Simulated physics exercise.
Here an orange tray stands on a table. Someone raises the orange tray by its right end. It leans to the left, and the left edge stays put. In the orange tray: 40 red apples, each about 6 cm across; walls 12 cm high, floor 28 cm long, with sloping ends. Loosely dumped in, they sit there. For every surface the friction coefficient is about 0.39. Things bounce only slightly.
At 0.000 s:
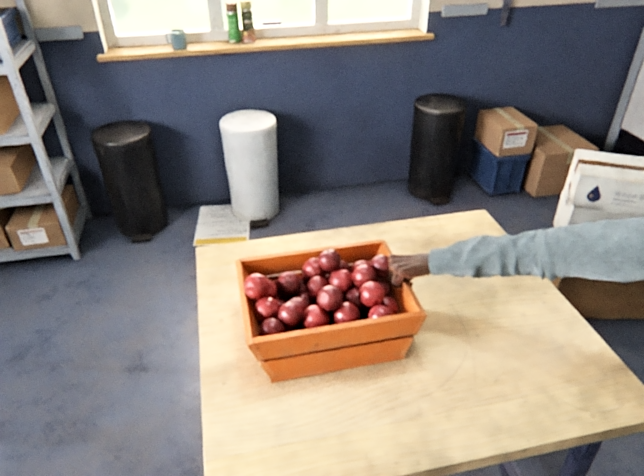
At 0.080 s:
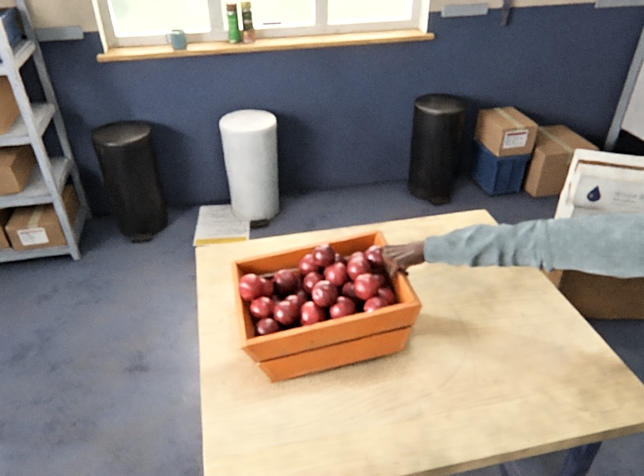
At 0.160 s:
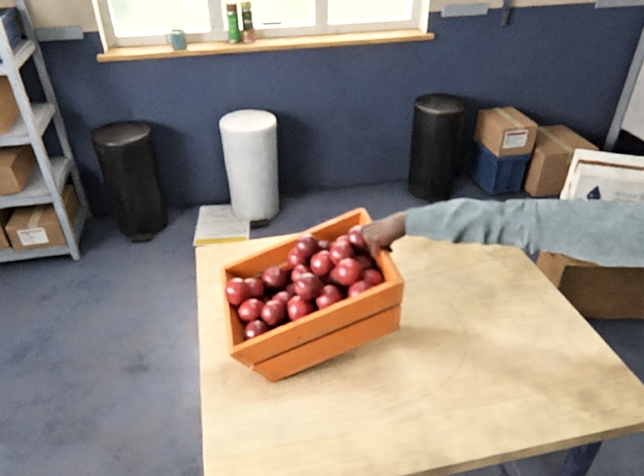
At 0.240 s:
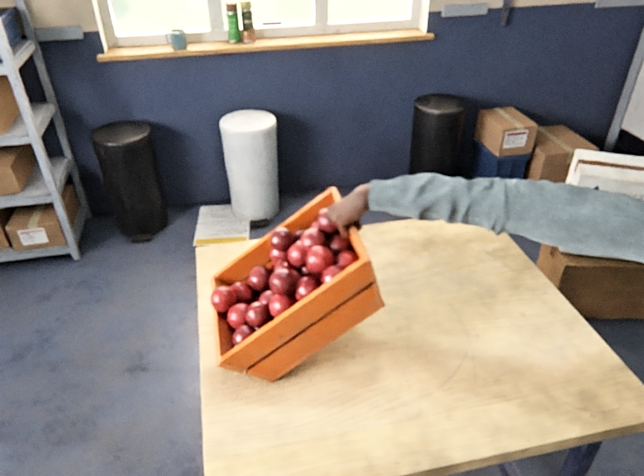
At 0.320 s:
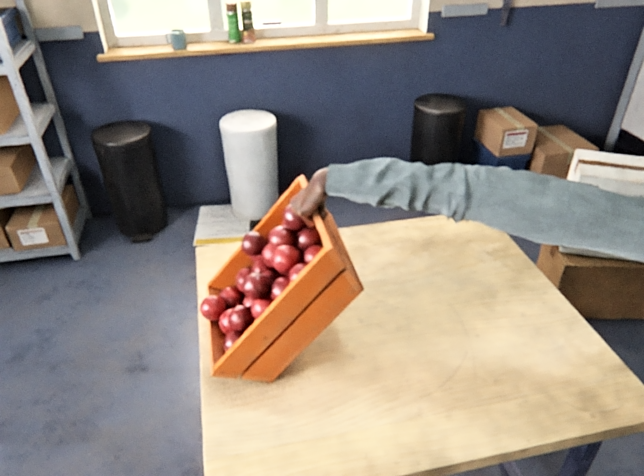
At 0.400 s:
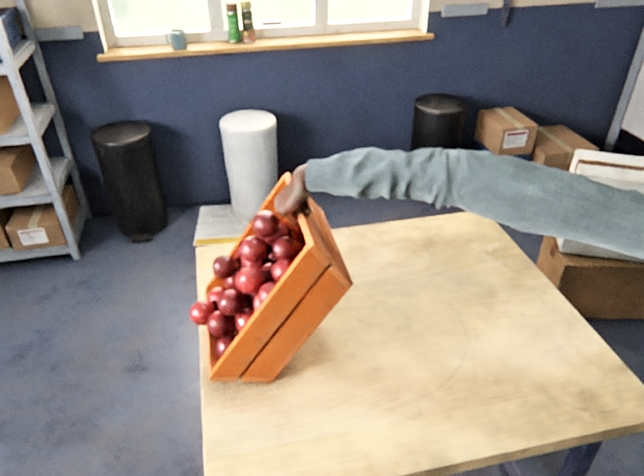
An orange tray of red apples tilts on a pale wooden table as a hand in a grey-blue sleeve raises its right end, leaning it steeply leftward while the apples shift toward the lower left end. The fixed camera looks down into a blue-walled room. Behind stand two black bins flanking a white one, grey shelves at left, and cardboard boxes at right.
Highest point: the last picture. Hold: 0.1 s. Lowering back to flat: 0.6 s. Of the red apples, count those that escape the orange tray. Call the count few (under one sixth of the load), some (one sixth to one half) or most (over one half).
The count is some.
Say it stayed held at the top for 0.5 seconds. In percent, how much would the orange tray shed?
Then orange tray 30 per cent.
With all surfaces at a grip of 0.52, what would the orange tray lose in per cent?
Orange tray 10 per cent.
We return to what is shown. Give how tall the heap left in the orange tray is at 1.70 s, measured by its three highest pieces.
It stands close to 12 cm high.
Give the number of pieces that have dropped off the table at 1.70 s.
I'd put the number around 10.
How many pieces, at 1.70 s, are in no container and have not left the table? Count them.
My count comes to close to 0.
After 0.61 s, tilt 49°; the orange tray is down by 5 of 40.
After 0.87 s, tilt 18°; the orange tray is down by 10 of 40.
After 1.23 s, tilt 0°; the orange tray is down by 10 of 40.
When it is over (at 1.70 s), the orange tray is down by 10 of 40. Asked share, 10 of 40, 25 per cent.
